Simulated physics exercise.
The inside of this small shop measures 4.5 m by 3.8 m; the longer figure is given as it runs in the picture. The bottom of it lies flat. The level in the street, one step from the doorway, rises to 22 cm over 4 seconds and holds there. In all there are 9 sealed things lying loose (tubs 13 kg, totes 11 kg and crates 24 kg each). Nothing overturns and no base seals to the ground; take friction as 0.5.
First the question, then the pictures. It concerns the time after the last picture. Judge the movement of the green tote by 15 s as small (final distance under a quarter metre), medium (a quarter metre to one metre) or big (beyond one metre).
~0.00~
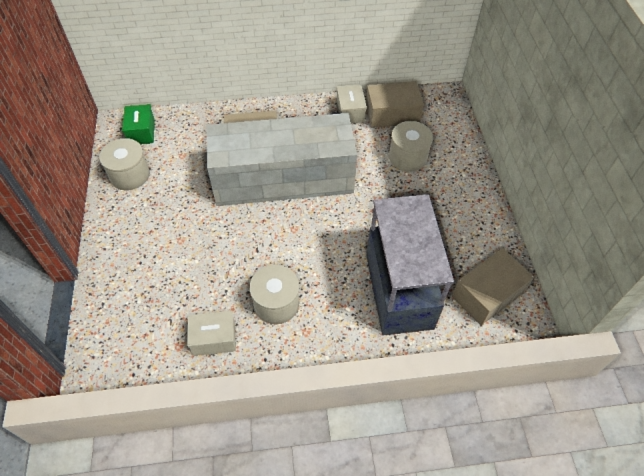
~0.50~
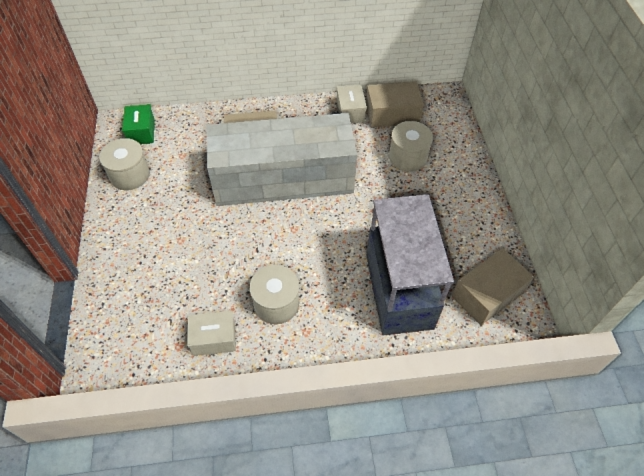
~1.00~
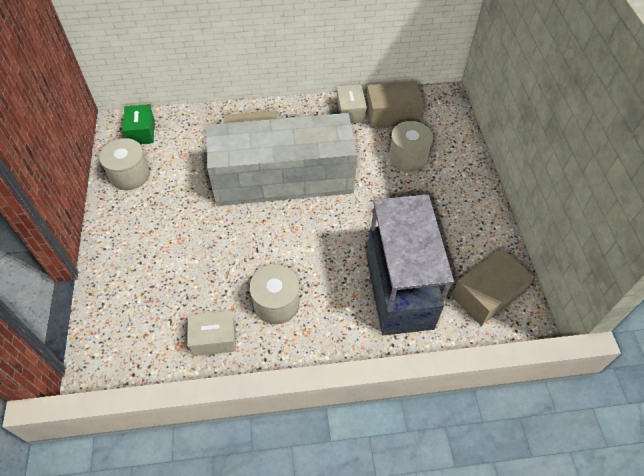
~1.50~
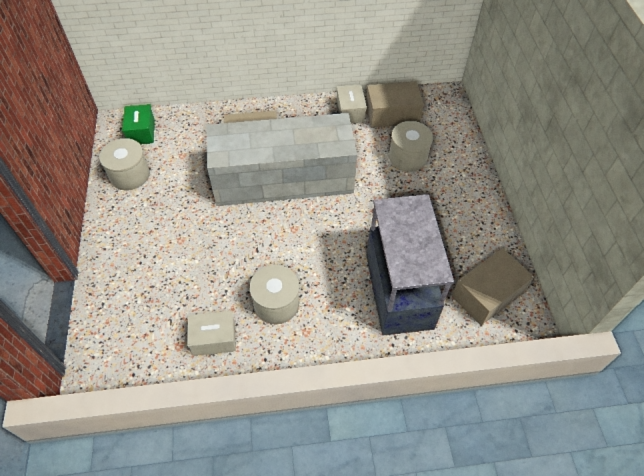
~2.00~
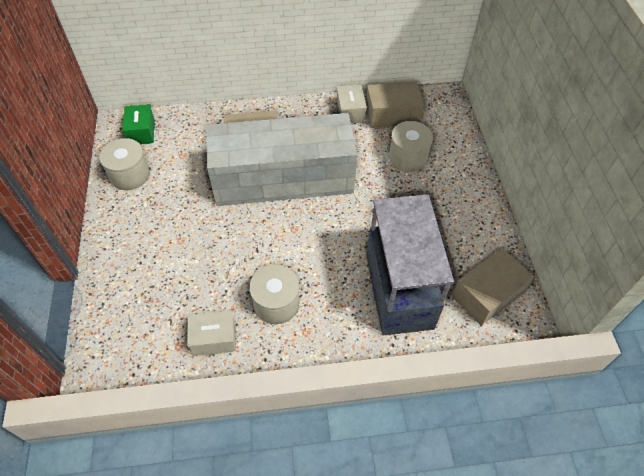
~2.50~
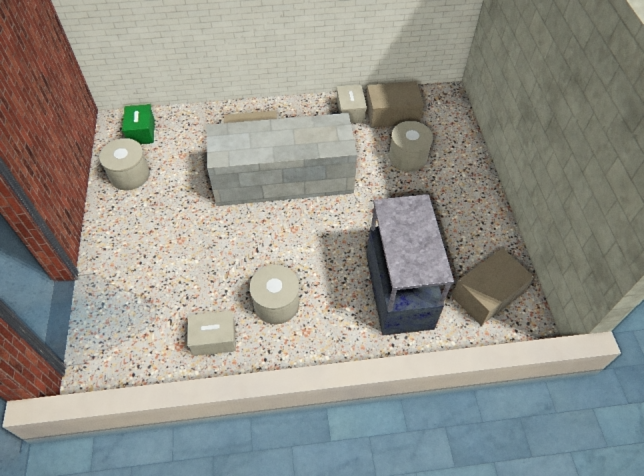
It is small.
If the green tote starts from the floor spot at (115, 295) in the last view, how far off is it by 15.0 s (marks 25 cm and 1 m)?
What happens is it gets pushed a long way.
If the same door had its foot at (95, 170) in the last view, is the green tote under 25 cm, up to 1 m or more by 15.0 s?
That would leave the green tote a long way off.
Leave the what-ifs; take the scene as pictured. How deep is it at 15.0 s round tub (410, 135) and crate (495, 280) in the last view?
First about 13 cm, second about 11 cm.
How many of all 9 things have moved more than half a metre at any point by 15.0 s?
It adds up to 5.
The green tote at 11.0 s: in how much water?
3 cm, roughly.
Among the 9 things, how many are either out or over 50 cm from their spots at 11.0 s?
I make it 2 by then.
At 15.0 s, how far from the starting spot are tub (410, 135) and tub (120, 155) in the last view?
Net displacement, in order: 80 cm; 20 cm.
After 3.5 s the green tote is near (137, 117), 0.0 m from its start, aground; 0 afloat.
After 6.8 s the green tote is near (137, 117), 0.0 m from its start, aground; 0 afloat.
After 11.0 s the green tote is near (137, 117), 0.0 m from its start, aground; 2 afloat.
After 15.0 s the green tote is near (138, 116), 0.0 m from its start, aground; 6 afloat.
